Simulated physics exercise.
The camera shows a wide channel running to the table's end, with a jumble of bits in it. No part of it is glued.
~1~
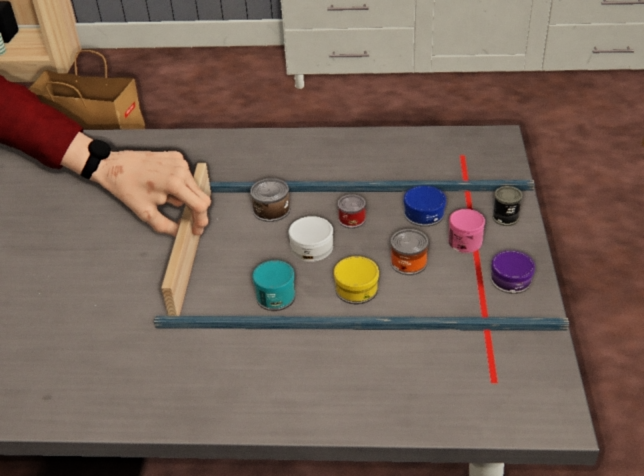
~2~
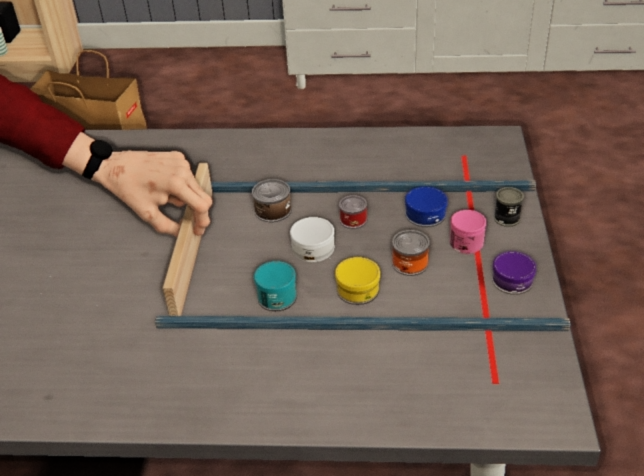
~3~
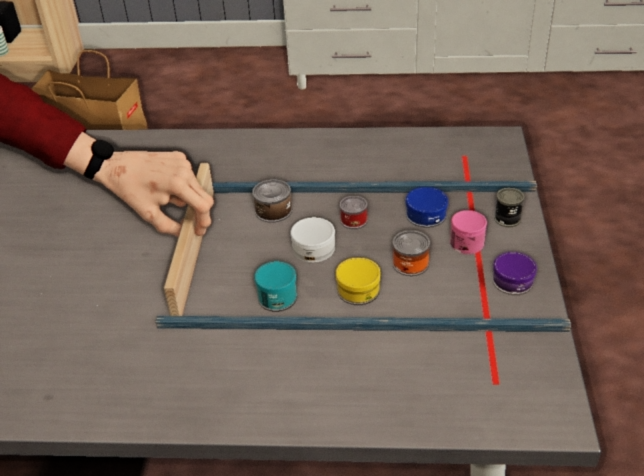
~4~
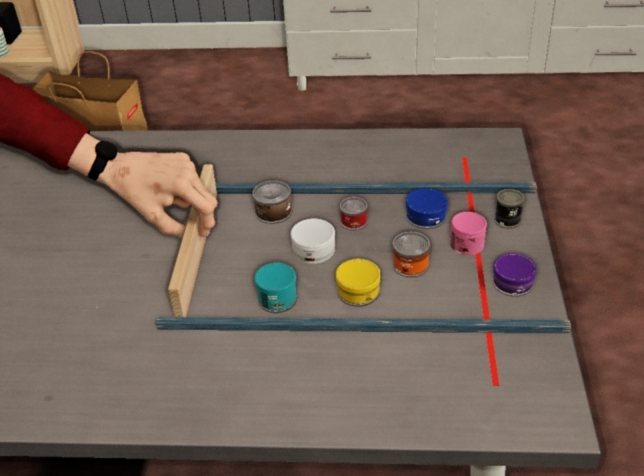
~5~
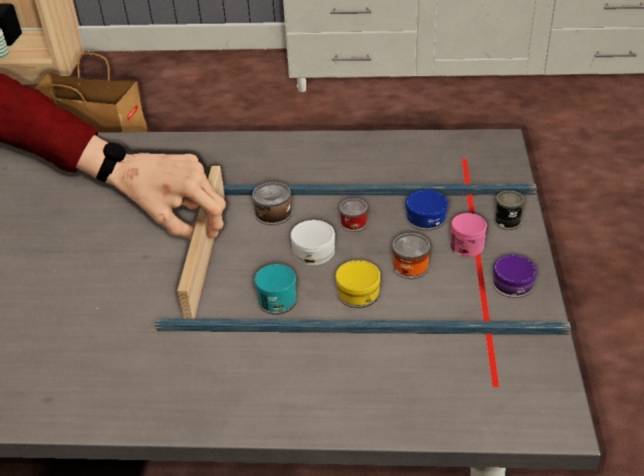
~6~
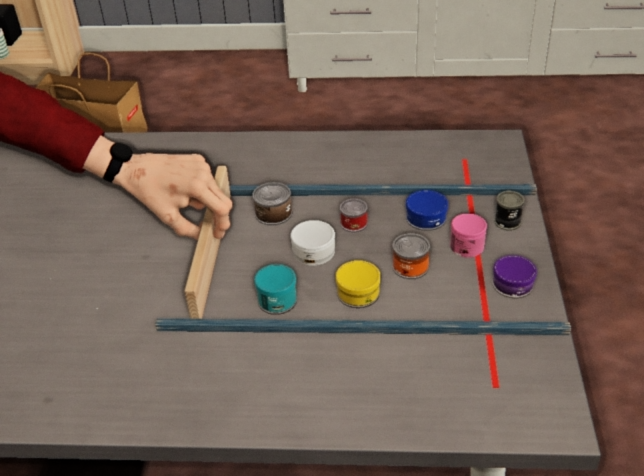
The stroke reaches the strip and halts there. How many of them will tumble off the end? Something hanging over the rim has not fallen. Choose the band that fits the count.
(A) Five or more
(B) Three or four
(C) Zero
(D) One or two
The answer is D.
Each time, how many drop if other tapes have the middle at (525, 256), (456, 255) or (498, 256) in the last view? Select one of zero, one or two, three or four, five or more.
Place by place: Five or over, then none, then three or four.
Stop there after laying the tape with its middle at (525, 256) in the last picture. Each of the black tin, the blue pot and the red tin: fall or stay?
The black tin? It does not stay. The blue pot? It does not stay. The red tin? It is safe.
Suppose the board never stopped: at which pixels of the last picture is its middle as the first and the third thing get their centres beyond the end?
The middle is near (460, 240) first and near (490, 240) after.
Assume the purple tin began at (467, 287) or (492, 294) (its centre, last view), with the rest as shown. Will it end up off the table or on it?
One after the other: It ends up falling; it ends up falling.
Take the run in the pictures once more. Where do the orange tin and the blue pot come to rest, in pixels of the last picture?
Going in order, first (520, 265) and next (525, 215).
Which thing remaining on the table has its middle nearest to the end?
It's the pink tub that ends nearest.
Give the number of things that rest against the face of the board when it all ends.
Contact count: 4.
A little later, none off yet; black tin at rest near (509, 211); purple tin at rest near (514, 277); pink tub at rest near (468, 235).
Next, none off yet; black tin shifted a little near (525, 212); purple tin shifted a little near (532, 273); pink tub shifted about its own width near (499, 235).
When it is over, the number that fall off is one or two; down, purple tin and black tin.
